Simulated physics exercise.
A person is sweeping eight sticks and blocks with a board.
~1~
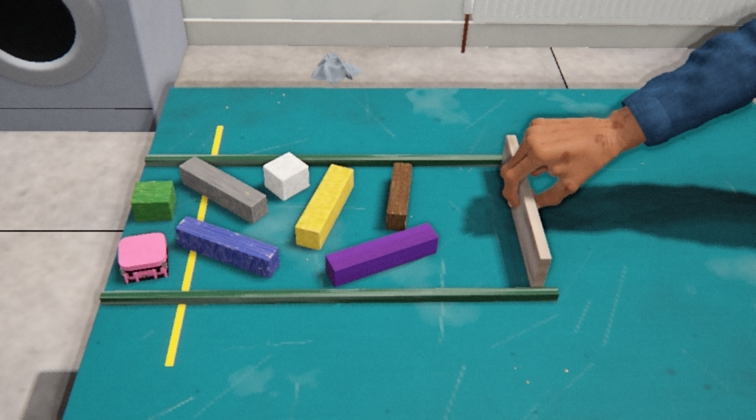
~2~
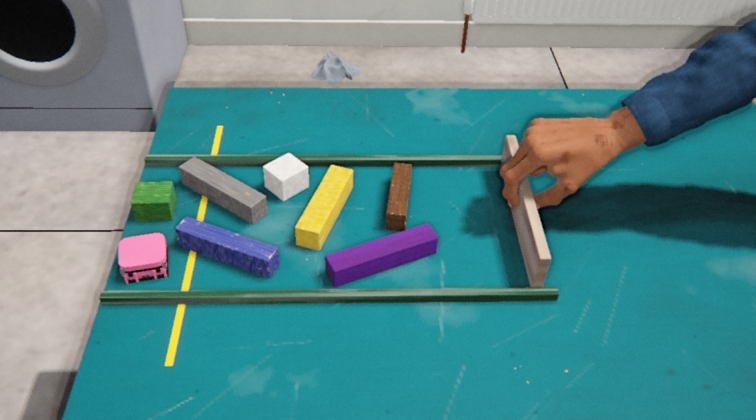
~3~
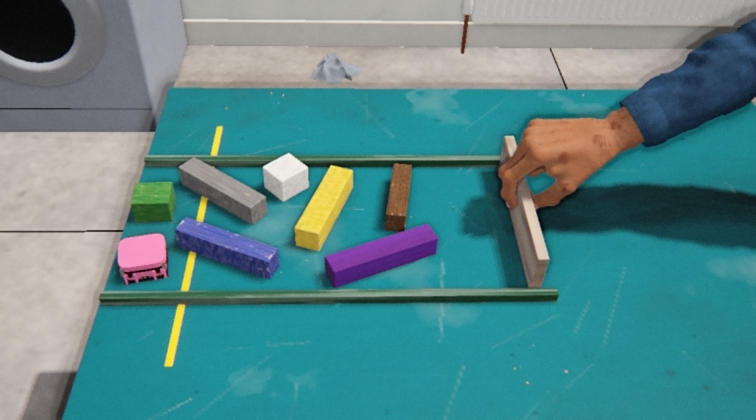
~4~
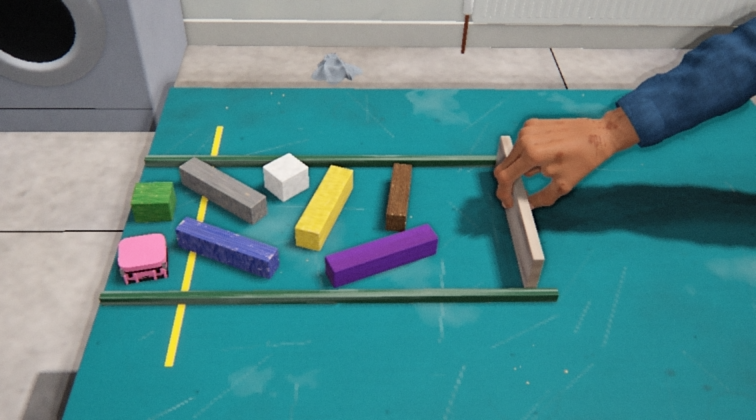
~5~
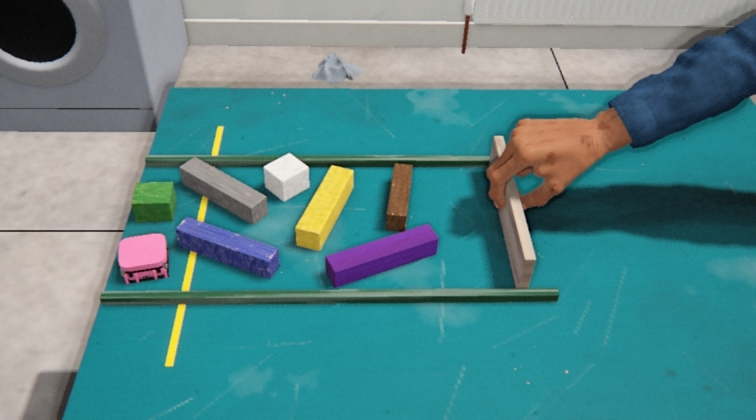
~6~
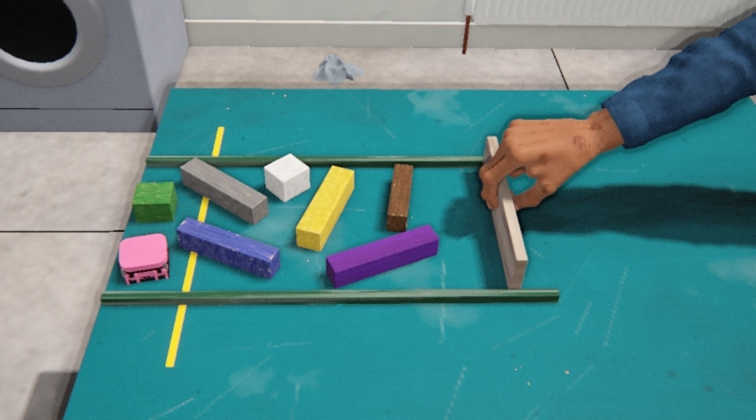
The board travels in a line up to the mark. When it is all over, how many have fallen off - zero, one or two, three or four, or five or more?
By then three or four have fallen off.
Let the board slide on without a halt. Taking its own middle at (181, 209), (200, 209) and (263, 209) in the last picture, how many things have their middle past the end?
Going through the three positions, you'd get 5, 4 and 0.
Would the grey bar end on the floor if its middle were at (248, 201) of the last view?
As for the grey bar, it topples off.
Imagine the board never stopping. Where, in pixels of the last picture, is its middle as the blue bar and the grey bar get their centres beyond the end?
The middle is at (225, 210) when it's the blue bar, and at (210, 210) when it's the grey bar.
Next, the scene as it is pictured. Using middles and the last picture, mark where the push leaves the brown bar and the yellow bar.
Final spots - brown bar (194, 198), yellow bar (170, 201).
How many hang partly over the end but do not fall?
Tally: 2.
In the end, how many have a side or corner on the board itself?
Total: 2.
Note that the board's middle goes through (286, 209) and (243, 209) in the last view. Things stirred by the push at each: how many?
Respectively 6 and 8.
Early on, none off yet; green block at rest near (155, 202); pink case at rest near (145, 259); grey bar at rest near (224, 191).
A while later, none off yet; green block travelled a little near (136, 205); pink case travelled a little near (119, 260); grey bar travelled a little near (165, 189).
Finally, the number that fall off is three or four; lost, blue bar, grey bar, pink case and green block.
